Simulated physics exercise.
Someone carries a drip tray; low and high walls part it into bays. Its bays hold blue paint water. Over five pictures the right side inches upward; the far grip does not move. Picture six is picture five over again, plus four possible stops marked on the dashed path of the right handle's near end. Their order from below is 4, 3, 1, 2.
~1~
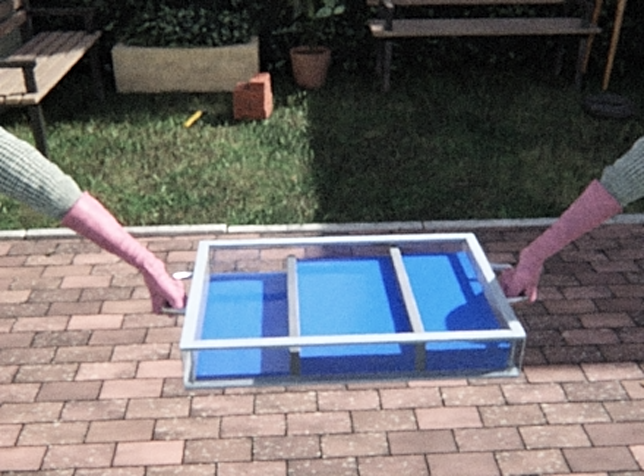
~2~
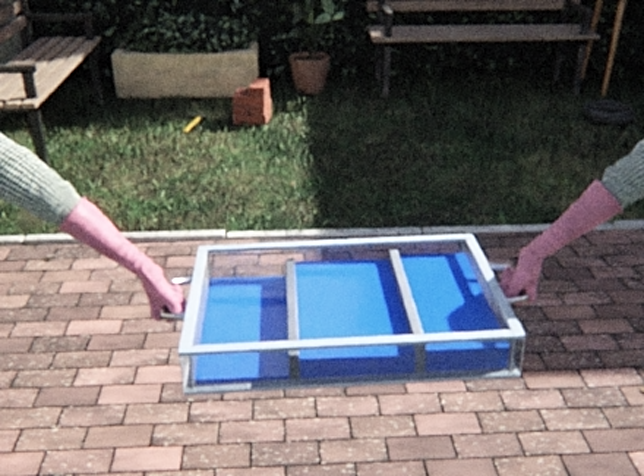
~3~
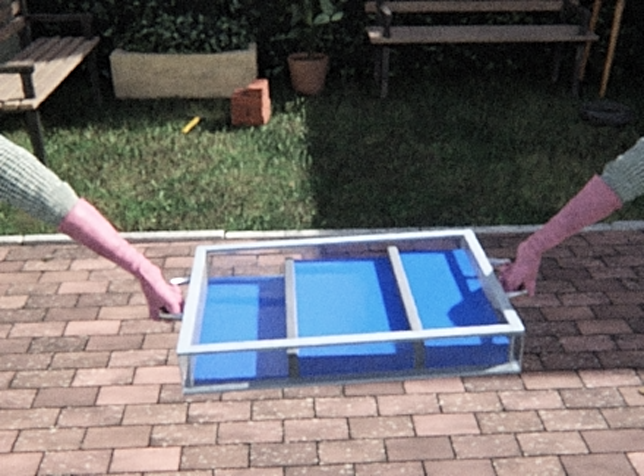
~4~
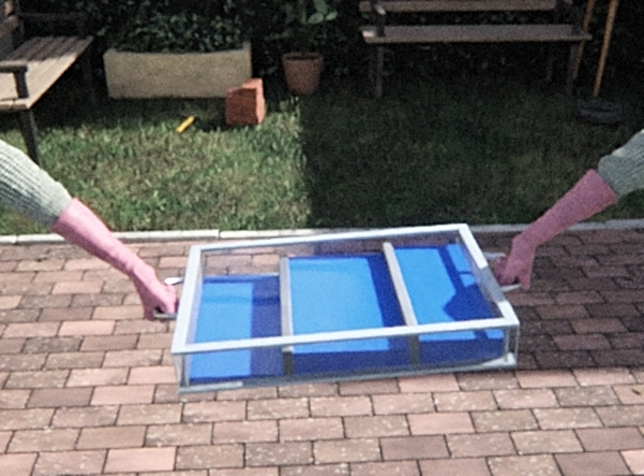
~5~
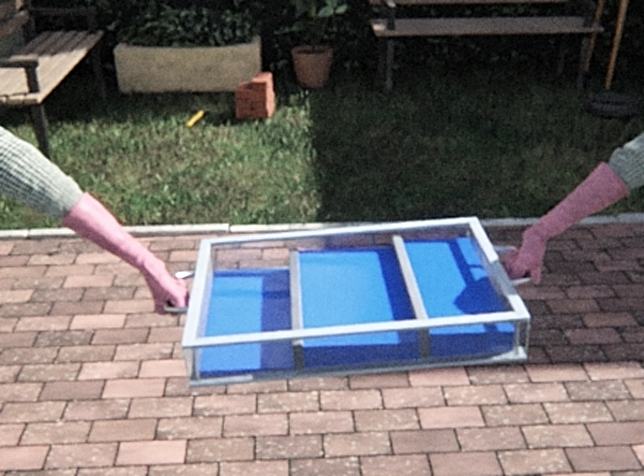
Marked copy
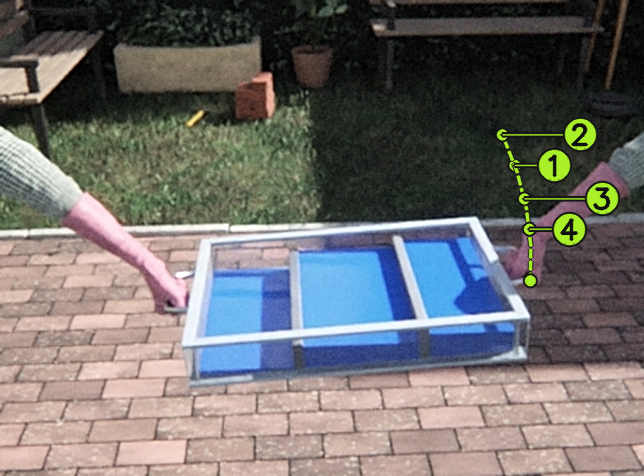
At first, two pink-gloved hands hold a clear-sided tray level over brick paving, with blue liquid in its three bays. The hands then tilt it slightly, the right side rising a little above the left, while the blue liquid shifts only slightly and stays within its bays.
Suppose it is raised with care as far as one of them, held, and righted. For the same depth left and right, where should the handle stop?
Mark 3.
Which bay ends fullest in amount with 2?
The left bay.
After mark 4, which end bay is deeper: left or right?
The right one.
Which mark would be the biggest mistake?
Here it is mark 2.
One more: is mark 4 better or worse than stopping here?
Better.
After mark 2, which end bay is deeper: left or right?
The left one.
On the marked copy, 1 at (514, 165); 2 at (502, 134); 3 at (524, 198); 4 at (529, 229).
If 1 is chosen, the left end bay stands much deeper than the other; about 9 % goes over the rim.
If 2 is chosen, the left end bay stands much deeper than the other; about 27 % goes over the rim.
If 3 is chosen, the two end bays stand about equally deep; nothing spills.
If 4 is chosen, the right end bay stands much deeper than the other; nothing spills.
